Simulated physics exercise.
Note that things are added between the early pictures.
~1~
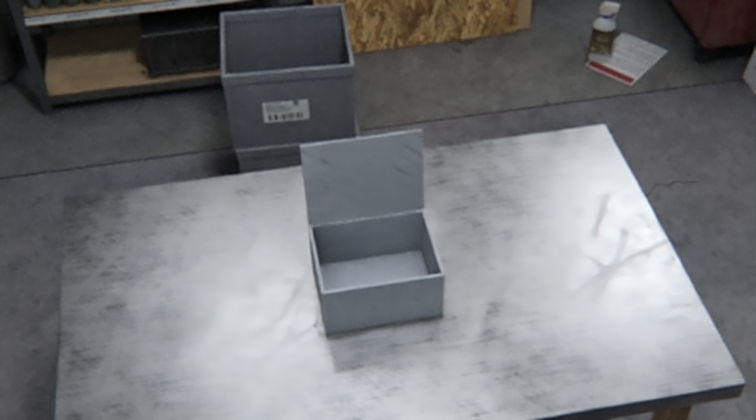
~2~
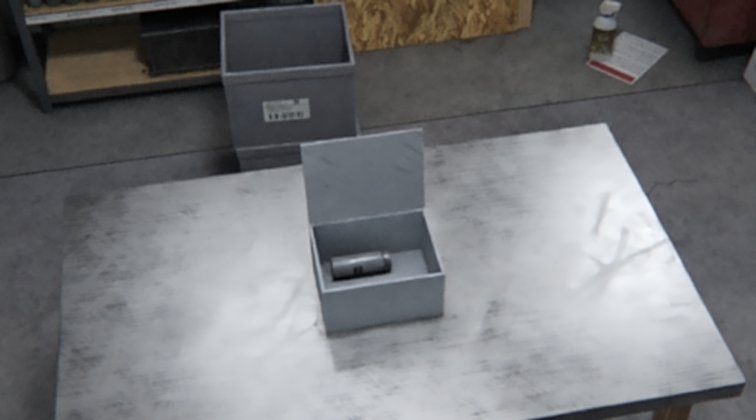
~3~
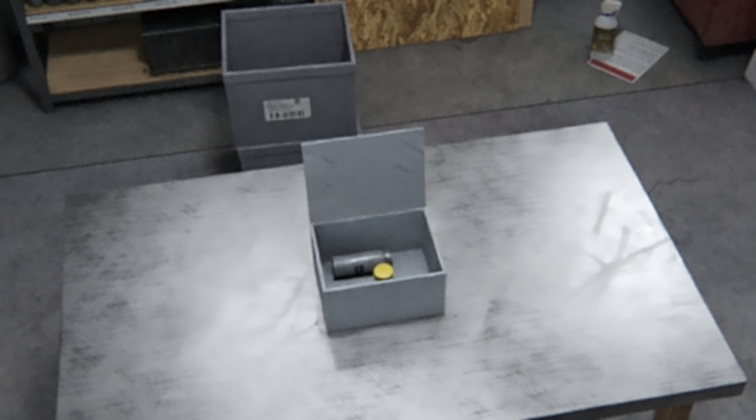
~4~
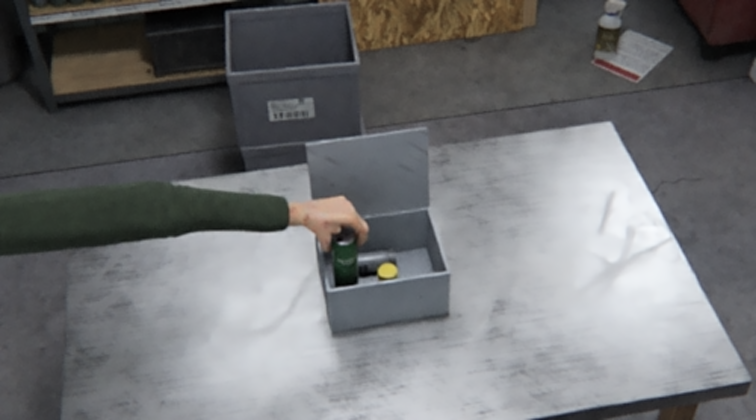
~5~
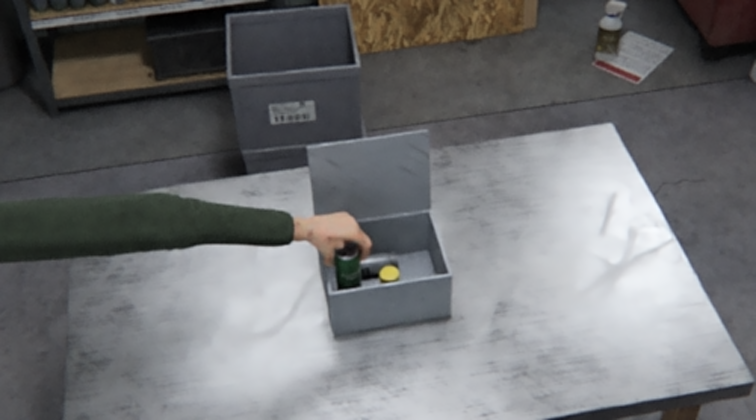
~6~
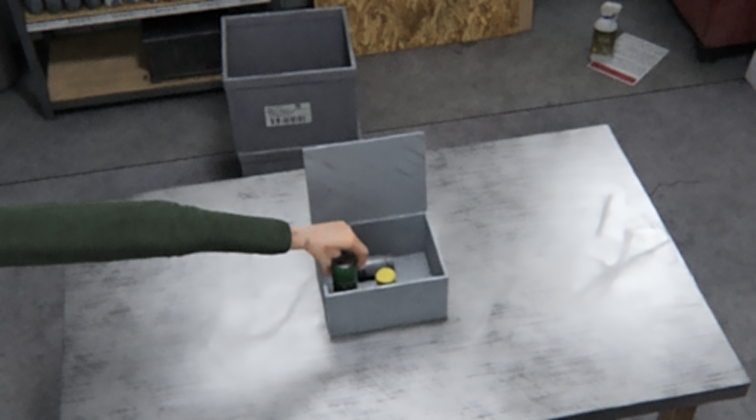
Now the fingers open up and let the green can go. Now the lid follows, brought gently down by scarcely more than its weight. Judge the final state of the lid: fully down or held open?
In the end it is held open.
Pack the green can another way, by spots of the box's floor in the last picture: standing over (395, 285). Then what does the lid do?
Put it in like that and the lid can't get down.
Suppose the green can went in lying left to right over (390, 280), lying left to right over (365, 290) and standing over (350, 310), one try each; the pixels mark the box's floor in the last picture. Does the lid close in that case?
So: First shut tight, second shut tight, third open.
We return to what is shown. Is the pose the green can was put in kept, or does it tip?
The green can stays as placed.
Then, 1.20 s past the last view, lid starting down.
Then, 1.60 s past the last view, lid 60° above the rim.
Then, 1.80 s past the last view, lid 33° above the rim.
Then, 3.40 s past the last view, lid 17° above the rim.
Finally, lid 17° above the rim; all 3 still in place. Final places as the last picture's camera would see them, green can near (345, 285).
